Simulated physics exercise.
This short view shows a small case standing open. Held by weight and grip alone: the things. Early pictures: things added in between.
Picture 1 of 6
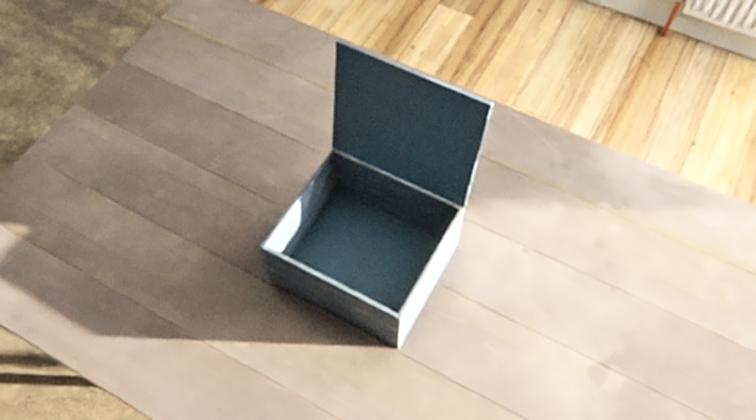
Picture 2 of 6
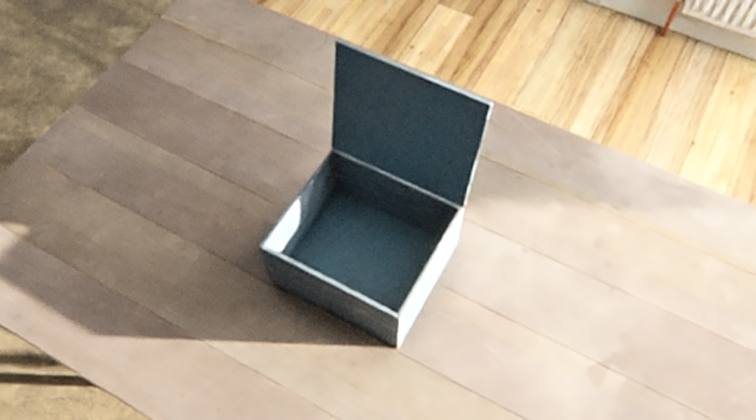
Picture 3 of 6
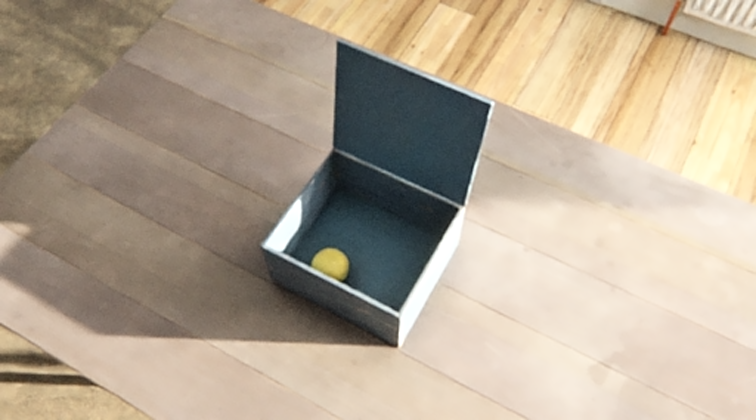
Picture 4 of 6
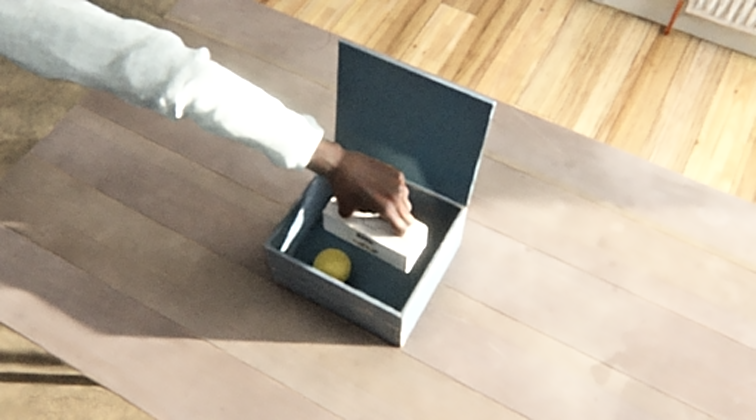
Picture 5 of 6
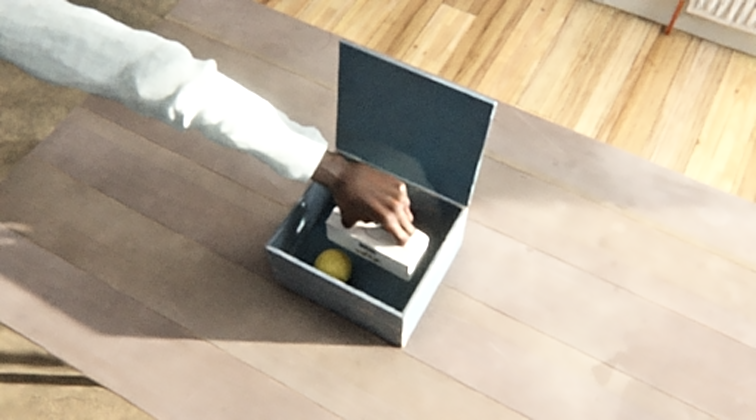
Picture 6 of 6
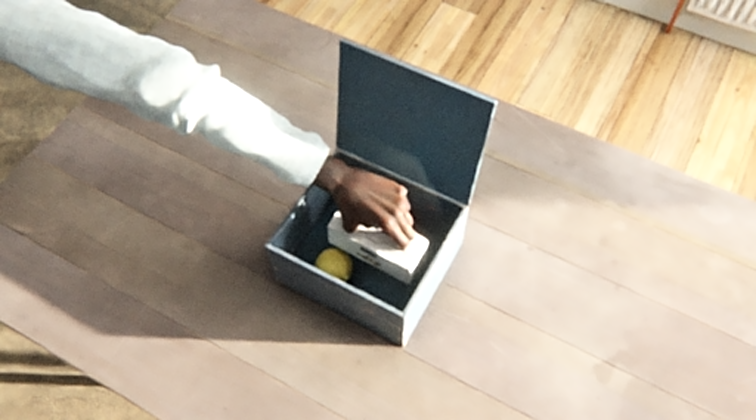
A yellow ball appears in the near left corner of an open, dark blue box, which stands on a pale wooden-plank surface seen from above at an angle. Then a dark-skinned hand in a pale, light blue sleeve is there from the upper left, holding a white carton inside the box behind the ball. The hand lowers the carton slightly, while the view stays almost still.
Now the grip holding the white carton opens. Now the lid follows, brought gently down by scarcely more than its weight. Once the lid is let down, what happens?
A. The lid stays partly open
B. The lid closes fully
The lid closes fully (B).
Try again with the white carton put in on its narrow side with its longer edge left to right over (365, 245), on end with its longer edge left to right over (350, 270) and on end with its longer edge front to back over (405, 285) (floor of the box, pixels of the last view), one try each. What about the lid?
Try one: Closed. Try two: Closed. Try three: Not closed.
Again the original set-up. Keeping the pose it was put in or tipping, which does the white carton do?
In the end, it keeps its orientation.
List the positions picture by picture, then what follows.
The last thing is not in view yet, in the first picture.
The last thing is not in view yet, in the second picture.
The last thing is not in view yet, in the third picture.
On its way; white carton (374, 228), in the fourth picture.
On its way; white carton (377, 238), in the fifth picture.
Put in, still held; white carton (378, 241), in the sixth picture.
Then, 0.40 s on from there, white carton turned 11° from how it was put near (368, 251); yellow lemon shifted a little.
Then, 1.50 s on from there, lid 73° above the rim; white carton shifted a little near (366, 254); yellow lemon shifted about its own width.
Then, 1.80 s on from there, lid 36° above the rim; white carton shifted a little near (366, 254); yellow lemon shifted about its own width.
Then, 1.90 s on from there, lid 18° above the rim; white carton shifted a little near (366, 254); yellow lemon shifted about its own width.
In the end, lid shut; moved from the start, yellow lemon and white carton. At the end, from the last picture's camera, white carton near (366, 254).
